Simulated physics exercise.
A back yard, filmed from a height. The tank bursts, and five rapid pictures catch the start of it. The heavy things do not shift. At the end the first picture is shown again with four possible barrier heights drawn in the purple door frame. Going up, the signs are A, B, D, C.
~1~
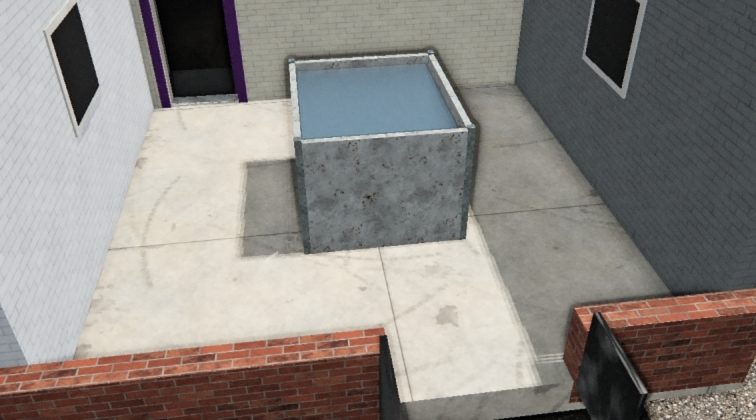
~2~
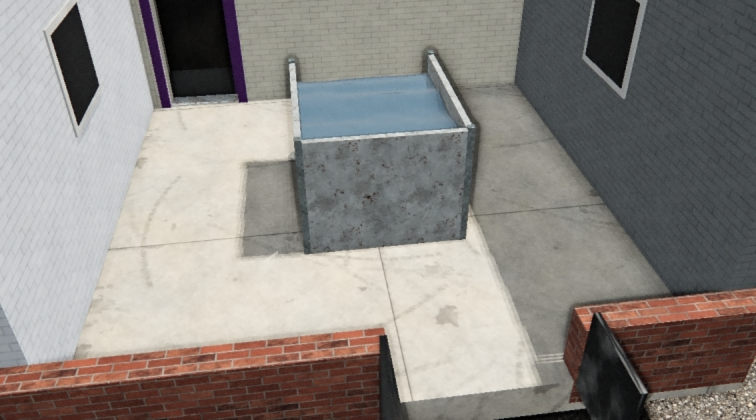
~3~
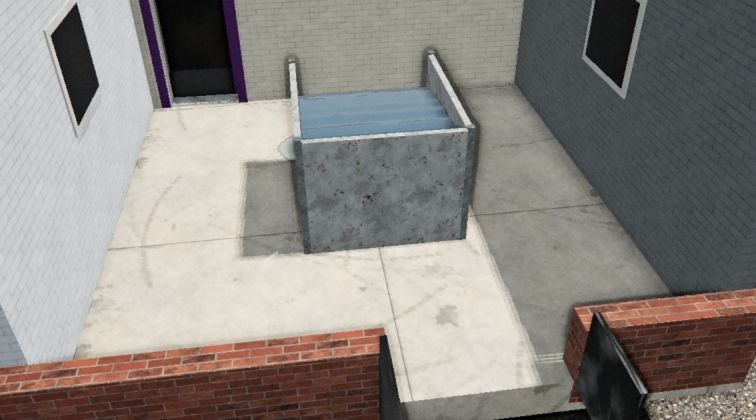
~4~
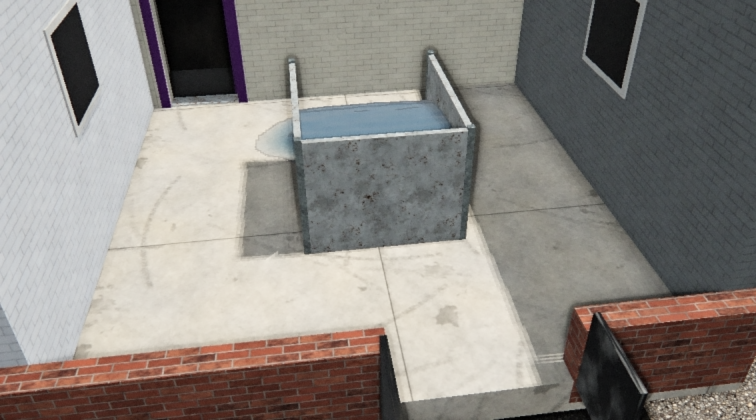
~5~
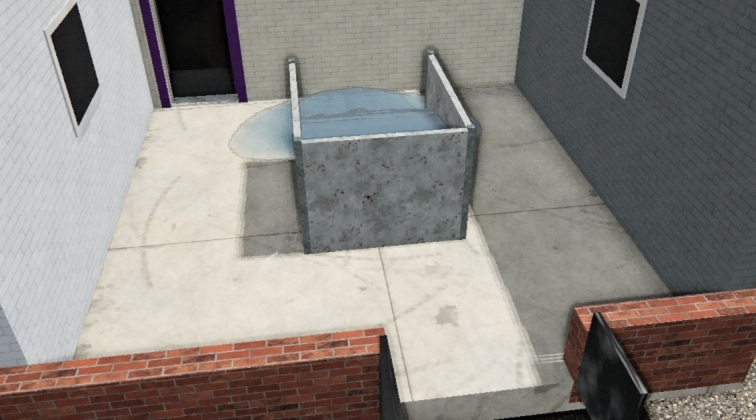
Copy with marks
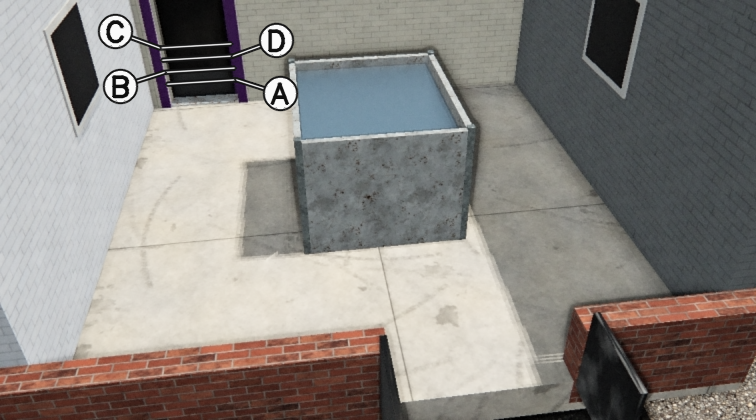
Back yard from above, a concrete tank losing its rear wall, its water sinking inside and spreading leftward across the pale ground.
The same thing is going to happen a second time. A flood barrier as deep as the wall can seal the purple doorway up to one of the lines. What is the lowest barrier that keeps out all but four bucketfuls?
Line A just does it.
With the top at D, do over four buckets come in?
No.
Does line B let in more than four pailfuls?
No, not at all.
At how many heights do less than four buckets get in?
All four.
In white, A at (201, 81); B at (199, 70); C at (195, 45); D at (197, 58); from the bottom up A, B, D, C.
With A, a bucket or two gets in.
With B, a splash gets over, under a bucket.
With C, nothing gets over.
With D, nothing gets over.
